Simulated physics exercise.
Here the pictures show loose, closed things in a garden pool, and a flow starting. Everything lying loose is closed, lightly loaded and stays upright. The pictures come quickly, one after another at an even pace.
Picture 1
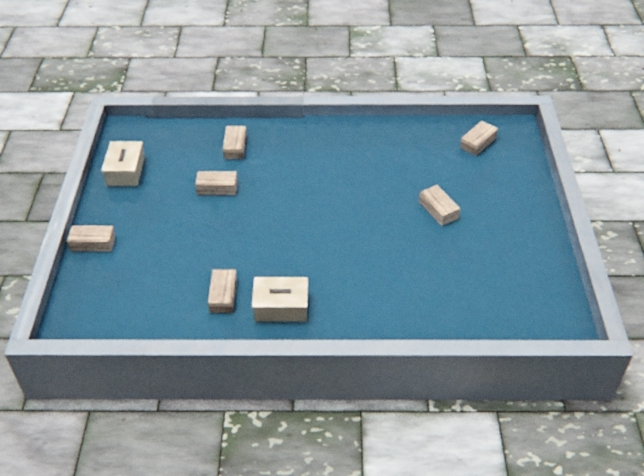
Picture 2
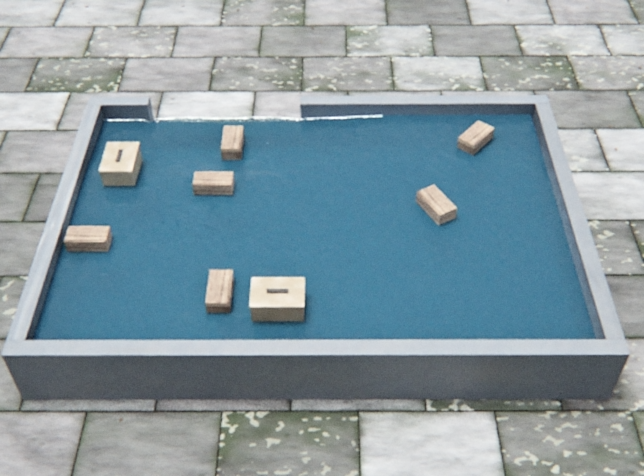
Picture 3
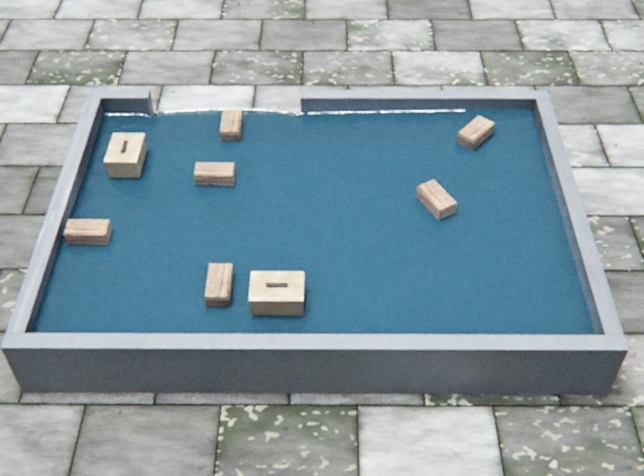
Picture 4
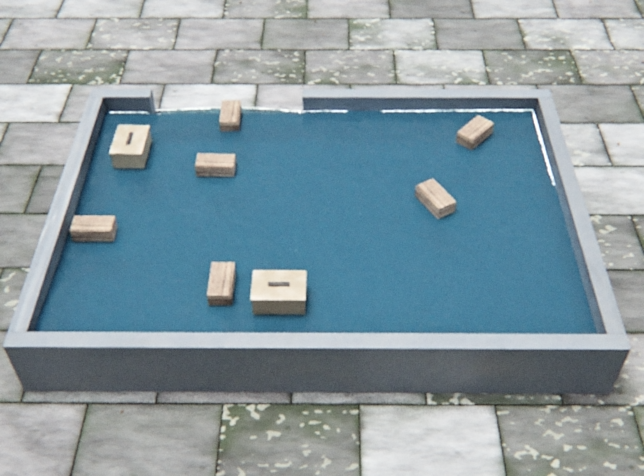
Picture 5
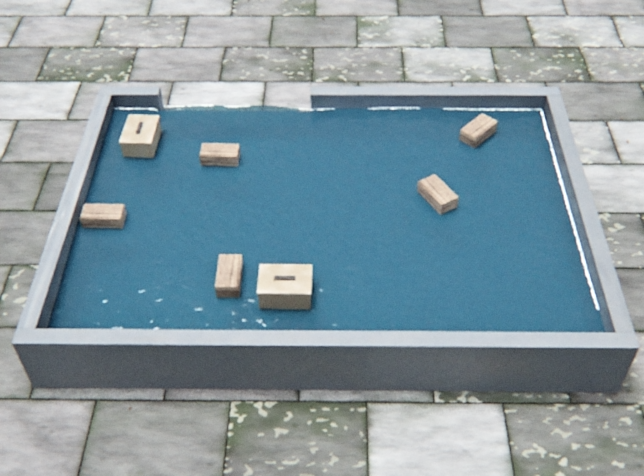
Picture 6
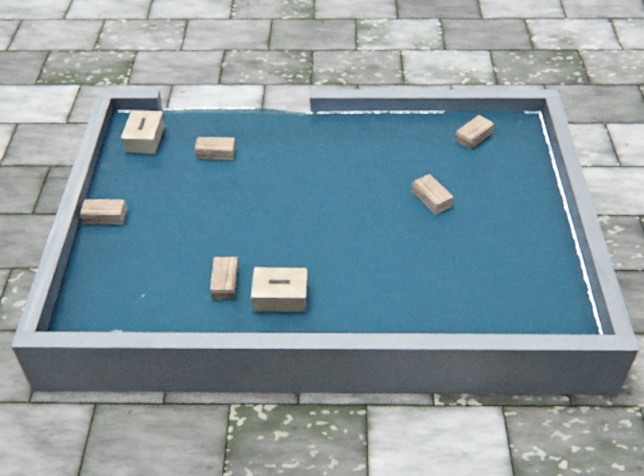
Floating wooden blocks drifting slightly in a garden pool after a gap opens in the back wall, one block leaving view.
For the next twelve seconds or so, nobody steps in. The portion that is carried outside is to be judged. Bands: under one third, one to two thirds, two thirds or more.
In the middle third.
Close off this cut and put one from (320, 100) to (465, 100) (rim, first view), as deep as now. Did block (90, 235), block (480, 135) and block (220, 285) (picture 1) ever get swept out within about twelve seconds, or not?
The first never exits, the second exits, the third never exits.
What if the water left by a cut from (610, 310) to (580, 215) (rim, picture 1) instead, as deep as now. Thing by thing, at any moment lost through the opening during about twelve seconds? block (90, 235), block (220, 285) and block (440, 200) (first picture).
In the order given: Remains, remains, escapes.
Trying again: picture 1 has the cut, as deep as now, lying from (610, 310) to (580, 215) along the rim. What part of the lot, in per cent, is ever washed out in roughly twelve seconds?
That comes out at 10 in a hundred.
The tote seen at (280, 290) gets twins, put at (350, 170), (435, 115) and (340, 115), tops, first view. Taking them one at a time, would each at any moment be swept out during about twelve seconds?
The first leaves, the second leaves, and the third leaves.
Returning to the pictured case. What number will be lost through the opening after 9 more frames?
The total is 3.
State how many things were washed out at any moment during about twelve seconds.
Total: 3.
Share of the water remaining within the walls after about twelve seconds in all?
Around 62 in a hundred.
A moment on, 1 of 8 are out; 7 afloat.
Next, 3 of 8 are out; 5 afloat.
Later, 3 of 8 are out; 5 afloat.
In the end, 3 of 8 are out; 5 afloat.
